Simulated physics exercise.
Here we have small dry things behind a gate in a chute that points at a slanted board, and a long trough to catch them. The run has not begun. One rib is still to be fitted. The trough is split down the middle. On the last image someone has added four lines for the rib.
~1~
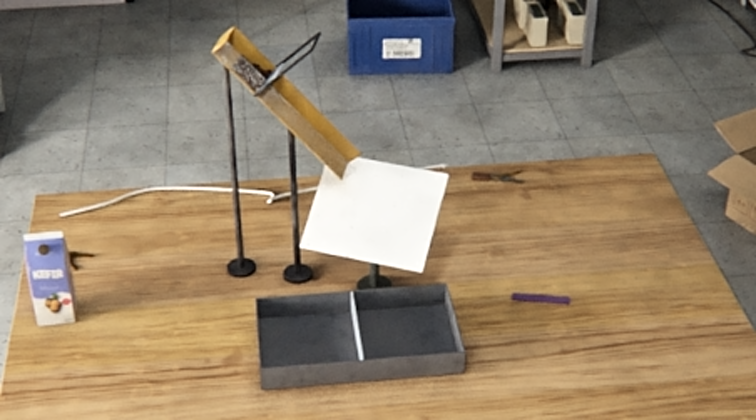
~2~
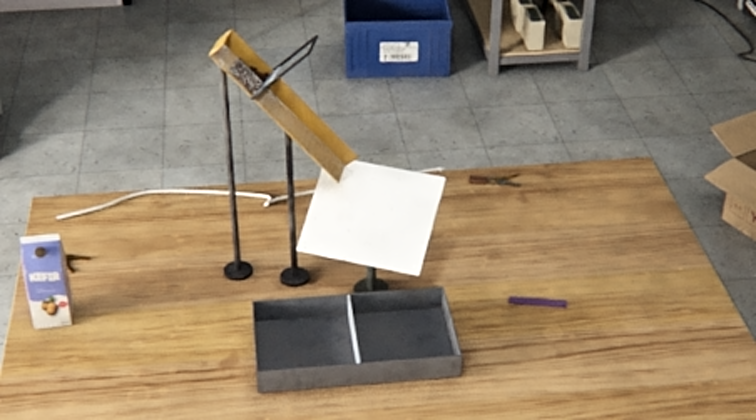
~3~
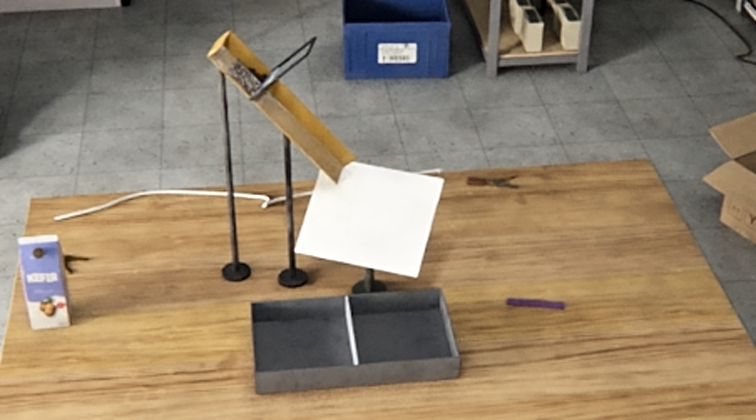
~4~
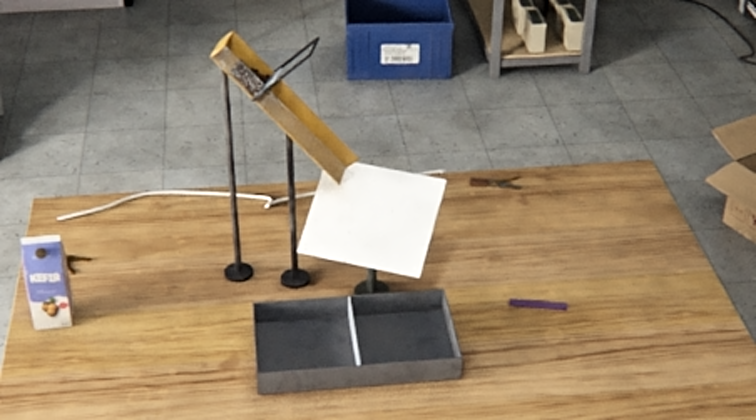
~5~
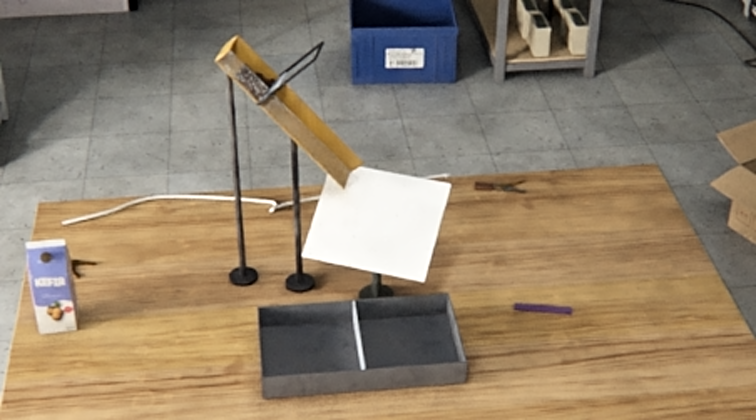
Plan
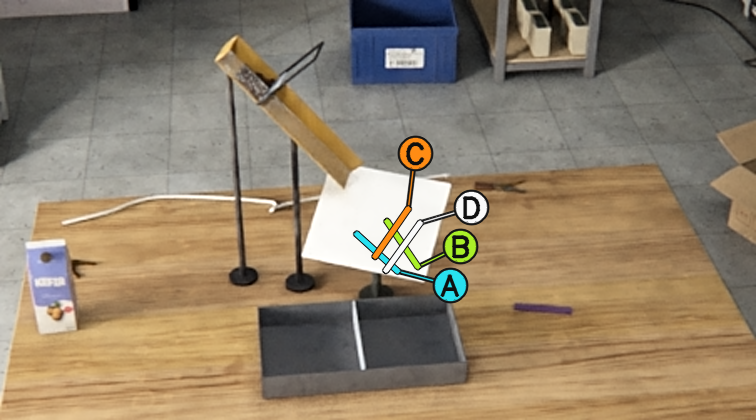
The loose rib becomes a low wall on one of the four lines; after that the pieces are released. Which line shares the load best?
I would pick line D.
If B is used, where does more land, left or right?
More lands on the right.
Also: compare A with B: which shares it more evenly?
Line B.
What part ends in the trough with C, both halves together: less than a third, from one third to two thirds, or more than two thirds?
Line C gives more than two thirds.
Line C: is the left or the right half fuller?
The left half.
On the marked copy, line A from (356, 234) to (397, 271); line B from (386, 221) to (417, 266); line C from (408, 208) to (375, 256); line D from (420, 222) to (385, 270).
If A is chosen, of what is caught, none in the left half, all in the right.
If B is chosen, of what is caught, about a quarter in the left half, most in the right.
If C is chosen, of what is caught, most in the left half, a small part in the right.
If D is chosen, of what is caught, about half in the left half, about half in the right.
